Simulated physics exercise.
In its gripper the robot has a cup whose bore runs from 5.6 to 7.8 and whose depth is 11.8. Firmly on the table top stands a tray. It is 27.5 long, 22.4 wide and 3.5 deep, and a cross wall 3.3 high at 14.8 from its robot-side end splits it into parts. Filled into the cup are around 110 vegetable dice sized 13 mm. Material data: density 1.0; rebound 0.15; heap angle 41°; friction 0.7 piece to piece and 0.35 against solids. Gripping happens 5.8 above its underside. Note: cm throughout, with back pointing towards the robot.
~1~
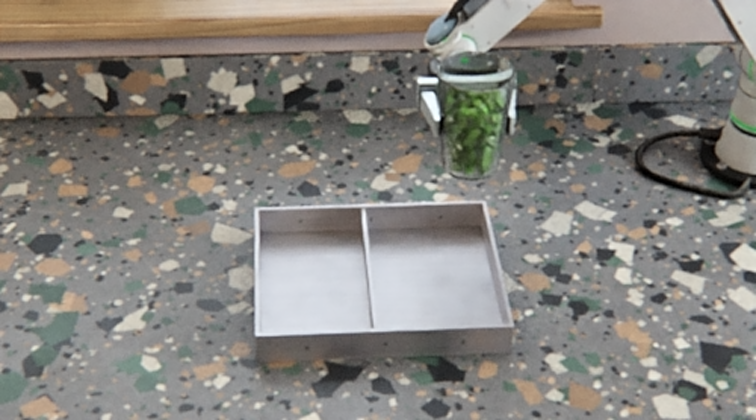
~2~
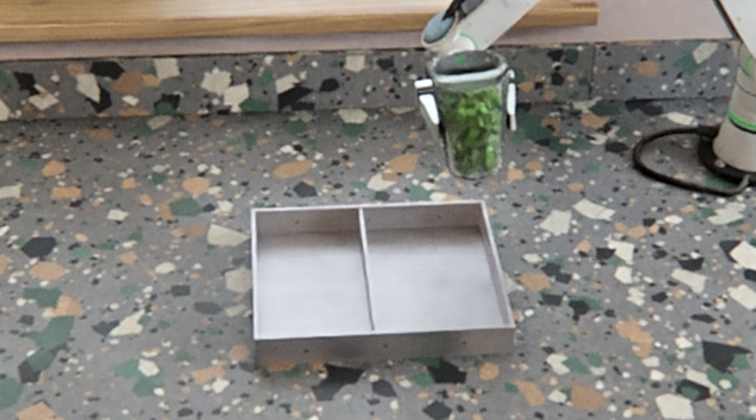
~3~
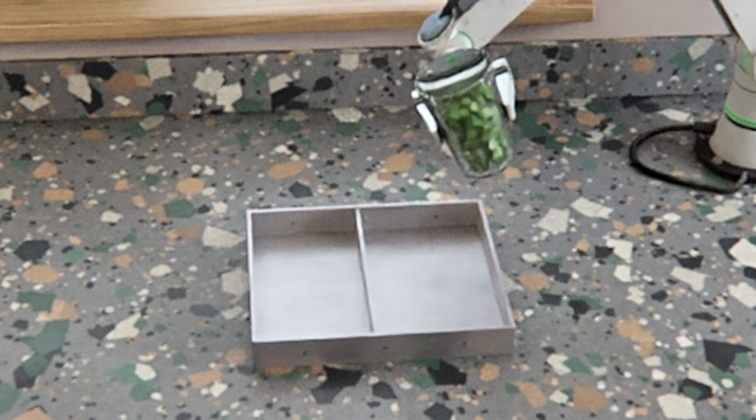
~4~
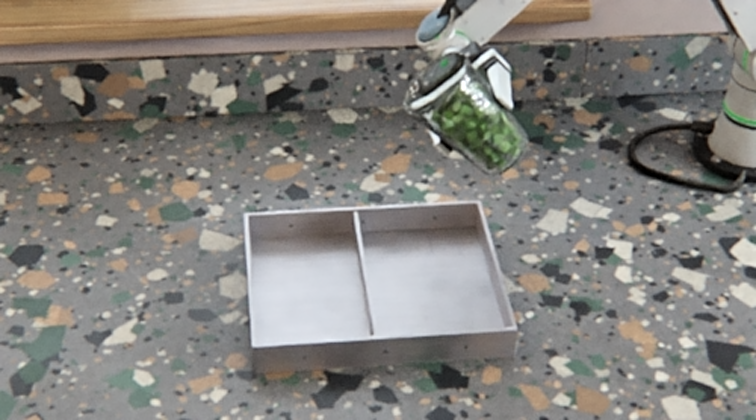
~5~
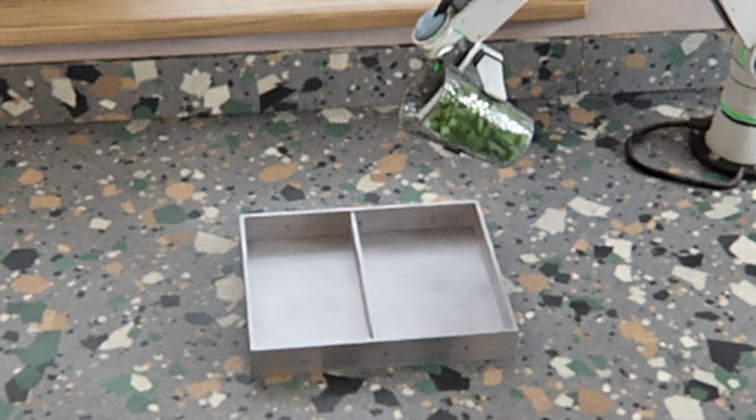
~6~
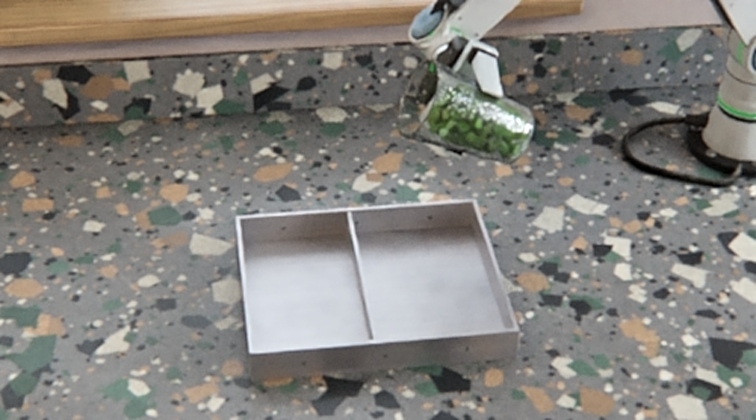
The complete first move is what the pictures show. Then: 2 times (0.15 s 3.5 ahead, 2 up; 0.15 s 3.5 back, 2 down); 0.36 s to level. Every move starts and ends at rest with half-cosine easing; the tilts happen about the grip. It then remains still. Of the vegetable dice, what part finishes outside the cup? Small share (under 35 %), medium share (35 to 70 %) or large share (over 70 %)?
A small share.
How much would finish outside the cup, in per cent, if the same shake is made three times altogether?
Probably about 10 in a hundred.
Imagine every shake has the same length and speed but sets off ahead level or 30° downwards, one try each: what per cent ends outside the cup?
Some 0 and 0 per cent.
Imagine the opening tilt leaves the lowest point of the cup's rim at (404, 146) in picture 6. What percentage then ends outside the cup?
About 45 per cent.
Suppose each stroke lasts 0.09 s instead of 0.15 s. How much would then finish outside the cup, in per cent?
Estimate for that case: 40 %.
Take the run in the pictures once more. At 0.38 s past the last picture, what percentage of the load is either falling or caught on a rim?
My guess is some 2 in a hundred.
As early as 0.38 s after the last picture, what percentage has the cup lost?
So far around 0 % is out.
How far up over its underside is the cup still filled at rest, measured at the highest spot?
Roughly 11.5 cm.
Then, 0.38 s later, tilted 63° forward, highest piece 26 above the table; 110 in the cup, 2 in flight or on a rim.
Then, 0.77 s later, tilted 35° forward, highest piece 26 above the table; 104 in the cup, 4 in the robot-side part, 4 in the far-side part.
Then, 1.16 s later, level, highest piece 29 above the table; 104 in the cup, 4 in the robot-side part, 4 in the far-side part.
Then, 2.21 s later, level, highest piece 29 above the table; 104 in the cup, 4 in the robot-side part, 4 in the far-side part.
At rest, 104 in the cup, 4 in the robot-side part, 4 in the far-side part. That is 7 % outside the cup.
